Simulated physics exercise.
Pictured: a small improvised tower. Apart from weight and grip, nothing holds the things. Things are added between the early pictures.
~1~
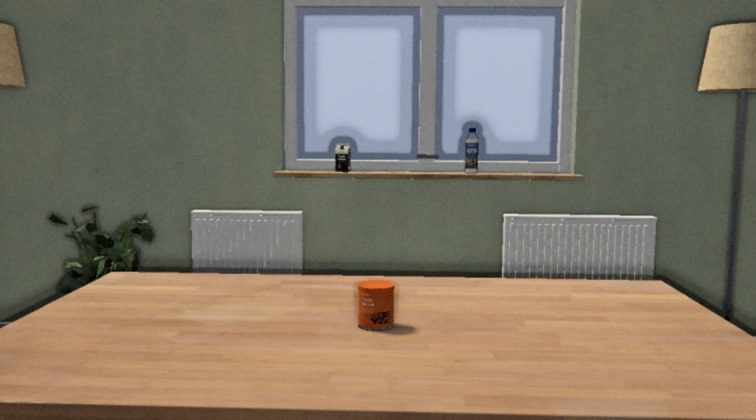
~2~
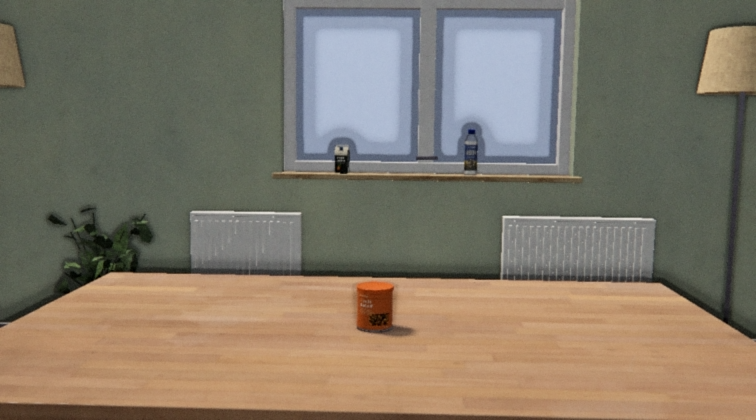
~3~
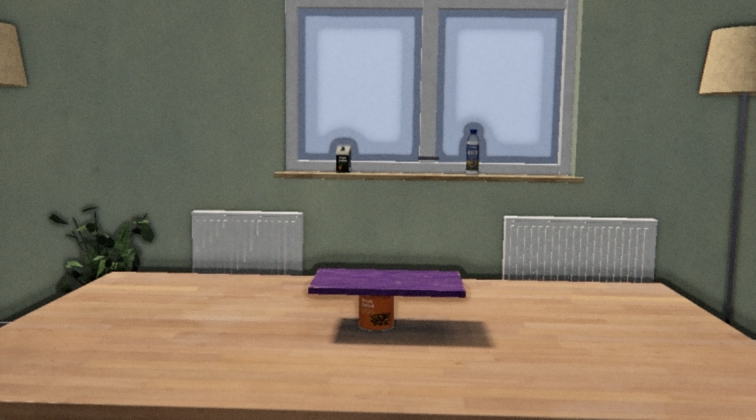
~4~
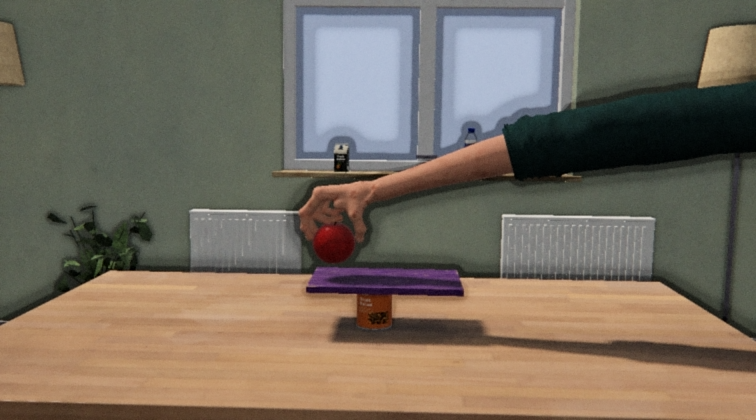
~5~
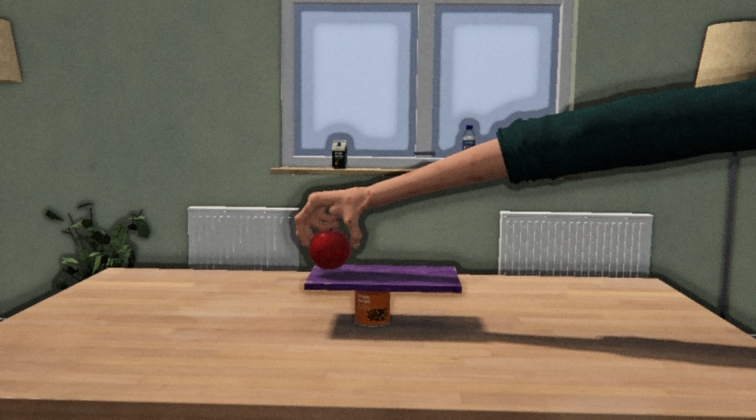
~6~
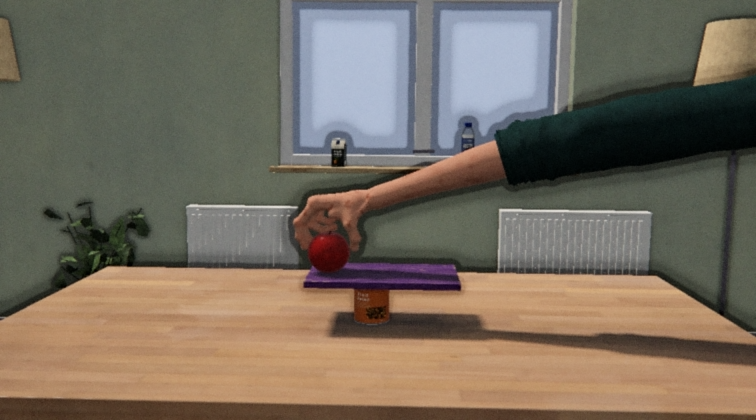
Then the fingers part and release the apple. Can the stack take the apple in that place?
It stands.
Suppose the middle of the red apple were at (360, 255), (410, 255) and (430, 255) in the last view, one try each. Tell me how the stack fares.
The first time it stays standing, the second time it collapses, and the third time it collapses.
Then, 0.20 s on from there, no change.
Then, 0.40 s on from there, red apple resting near (329, 253).
In the end, all 3 unmoved. At the end, from the last picture's camera, red apple near (329, 253). The stack holds.
